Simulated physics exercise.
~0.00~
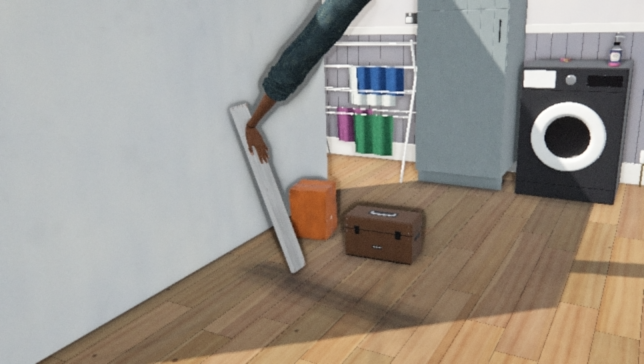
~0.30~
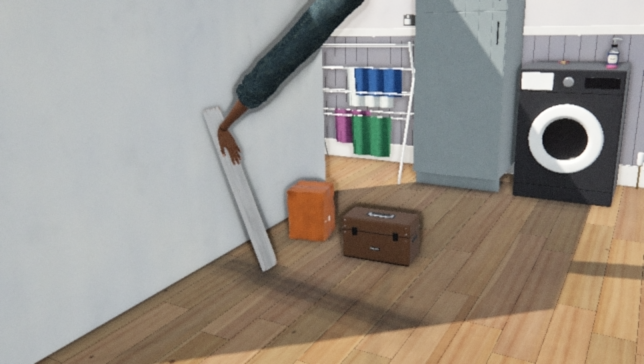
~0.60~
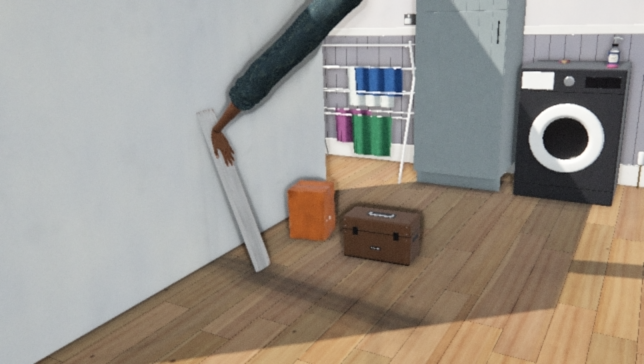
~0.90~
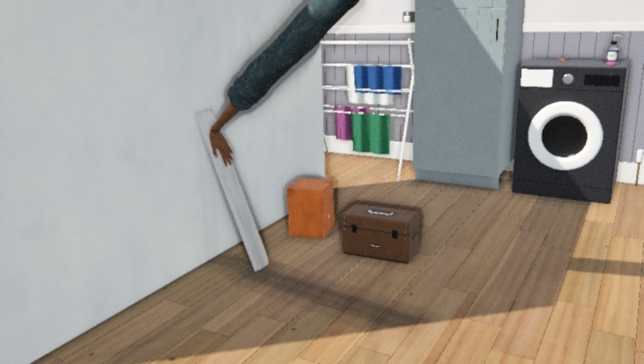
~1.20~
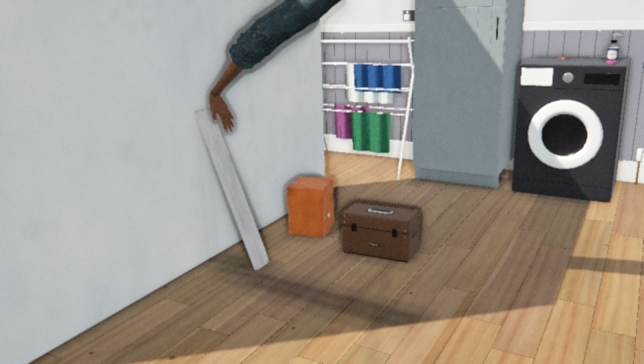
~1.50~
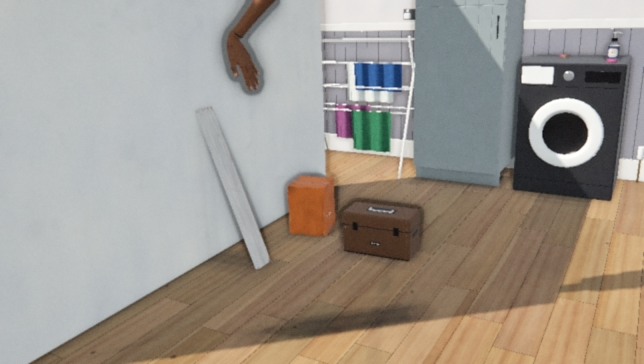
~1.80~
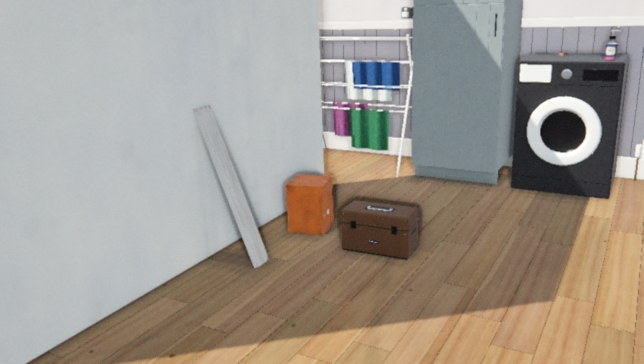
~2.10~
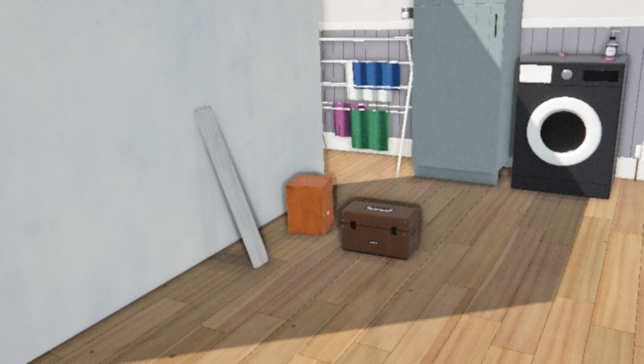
At first, a hand reaches in from above and holds the top of a long white plank beside a pale wall, with an orange box and a brown toolbox on the wooden floor to the right. The hand moves the plank a short way left until it leans against the wall. It steadies the plank there briefly, then lets go and draws back up, leaving the view. The plank stays tilted where it was placed, its foot on the floor. At the end it is still leaning, with the box and toolbox unmoved beside it.
